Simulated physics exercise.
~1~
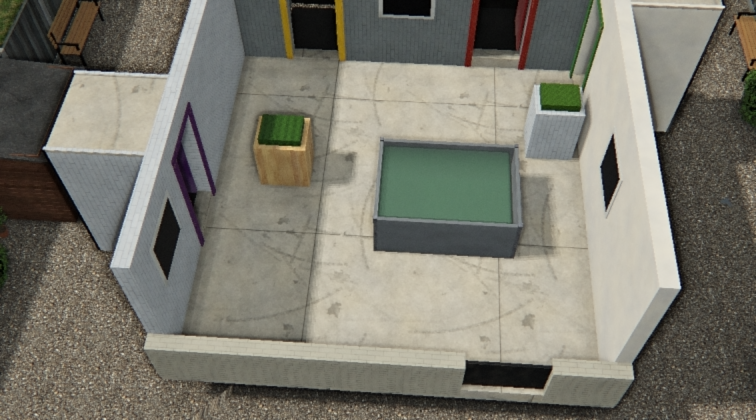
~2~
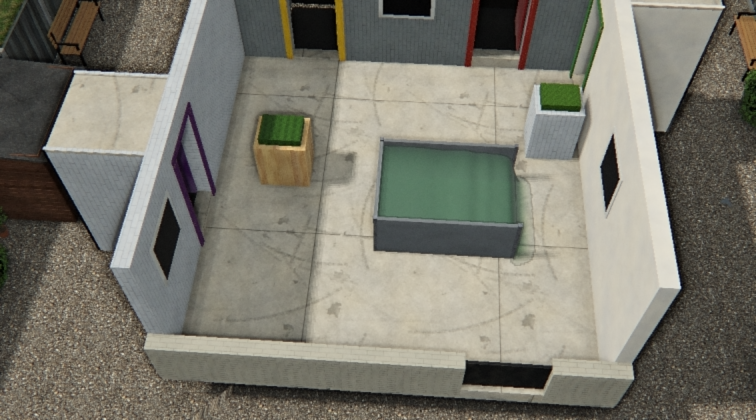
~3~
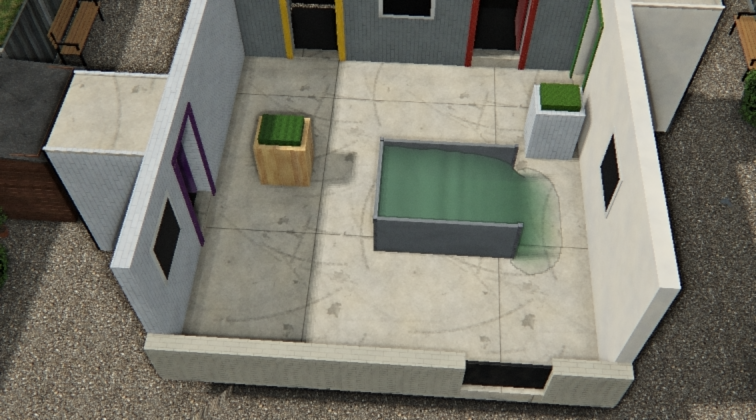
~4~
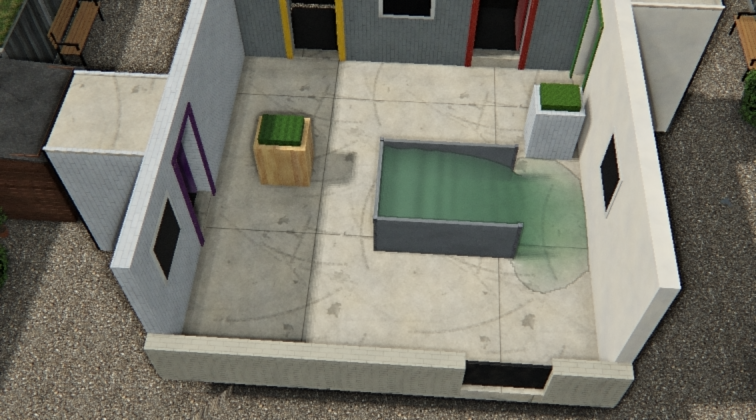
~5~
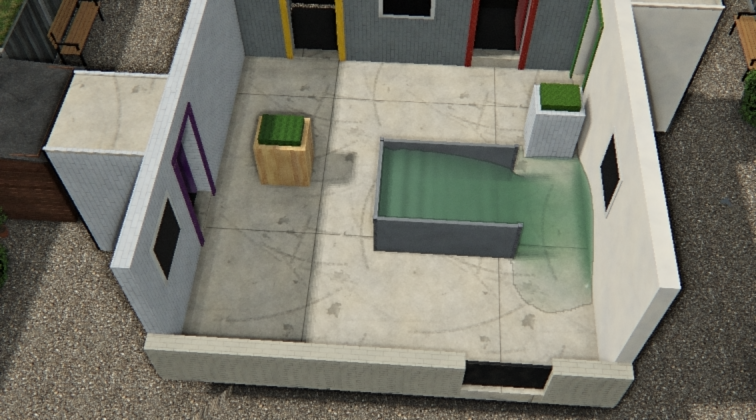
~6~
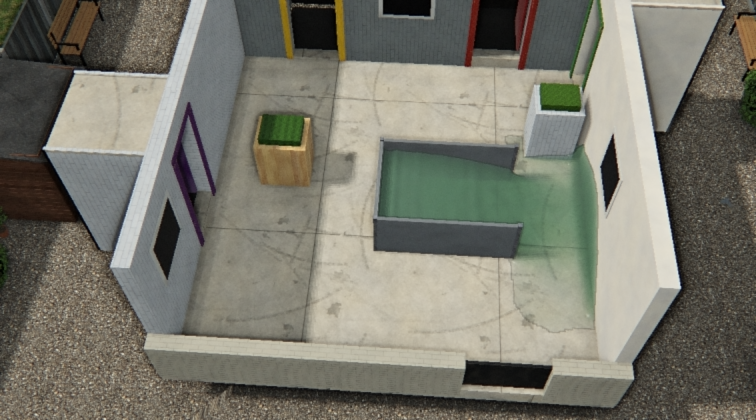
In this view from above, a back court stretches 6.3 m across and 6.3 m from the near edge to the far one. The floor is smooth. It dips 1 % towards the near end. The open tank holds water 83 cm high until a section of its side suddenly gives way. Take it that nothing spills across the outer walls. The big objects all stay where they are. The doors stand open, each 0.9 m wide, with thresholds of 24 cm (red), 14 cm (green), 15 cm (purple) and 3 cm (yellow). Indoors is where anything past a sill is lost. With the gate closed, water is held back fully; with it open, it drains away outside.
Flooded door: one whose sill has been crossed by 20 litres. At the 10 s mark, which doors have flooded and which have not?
The red door has not; the green door has not; the purple door has not; the yellow door has flooded.
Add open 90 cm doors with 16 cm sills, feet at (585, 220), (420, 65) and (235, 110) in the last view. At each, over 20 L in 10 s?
In sequence the answers are more than that, less than that and less than that.
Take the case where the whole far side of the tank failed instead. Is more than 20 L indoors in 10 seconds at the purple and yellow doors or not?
Purple stays inside, yellow goes beyond, judged against that limit.
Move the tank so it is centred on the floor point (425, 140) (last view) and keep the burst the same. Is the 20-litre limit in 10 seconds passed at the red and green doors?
Well, red ends up inside the mark and green ends up beyond the mark.
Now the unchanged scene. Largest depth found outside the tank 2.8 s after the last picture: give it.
Roughly 32 cm.
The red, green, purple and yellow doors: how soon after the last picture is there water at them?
Times: Red 1.1 seconds, green 0.4 seconds, purple 3.4 seconds, yellow 3.0 seconds.
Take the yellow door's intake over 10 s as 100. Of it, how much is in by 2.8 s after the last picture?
Share: ~ 0 %.
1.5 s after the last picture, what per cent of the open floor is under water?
Some 30 per cent of the floor is wet.
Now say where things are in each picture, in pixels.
Still water, 83 cm deep, in the open tank at (448, 184), in the first frame.
Water pours out at (511, 205) and has run 0.9 m, to (516, 261); typically 10 cm deep outside, 83 cm at the open tank's back, in the second frame.
The front is at (549, 263), 1.1 m from the gap at (511, 208); 1.3 m2 of floor is under water; 83 cm left at the back of the open tank, in the third frame.
The front is at (587, 262), 1.5 m from the gap at (510, 209); 2.7 m2 of floor is under water; 81 cm left at the back of the open tank, in the fourth frame.
Water pours out at (510, 210) and has run 1.9 m, to (590, 299); typically 14 cm deep outside, 72 cm at the open tank's back, in the fifth frame.
The front is at (593, 323), 2.2 m from the gap at (510, 210); 3.5 m2 of floor is under water; 71 cm left at the back of the open tank, in the sixth frame.
Then, 0.7 s after the last picture water covers 15 % of the floor and is deepest (58 cm) near (571, 167); red door not reached, green door 7 cm at the sill, 0 L in, purple door not reached, yellow door not reached.
Then, 1.5 s after the last picture water covers 30 % of the floor and is deepest (48 cm) near (589, 370); red door 8 cm at the sill, 0 L in, green door 6 cm at the sill, 0 L in, purple door not reached, yellow door not reached.
Then, 2.8 s after the last picture water covers 75 % of the floor and is deepest (32 cm) near (577, 370); red door 6 cm at the sill, 0 L in, green door 3 cm at the sill, 0 L in, purple door not reached, yellow door not reached.
Then, 5.3 s after the last picture water covers 95 % of the floor and is deepest (21 cm) near (235, 150); red door 2 cm at the sill, 0 L in, green door 3 cm at the sill, 0 L in, purple door 14 cm at the sill, 0 L in, yellow door 6 cm at the sill, 6 L in.
Then, 9.3 s after the last picture water covers 95 % of the floor and is deepest (16 cm) near (321, 365); red door 2 cm at the sill, 0 L in, green door 2 cm at the sill, 0 L in, purple door 10 cm at the sill, 0 L in, yellow door 7 cm at the sill, 40 L in.
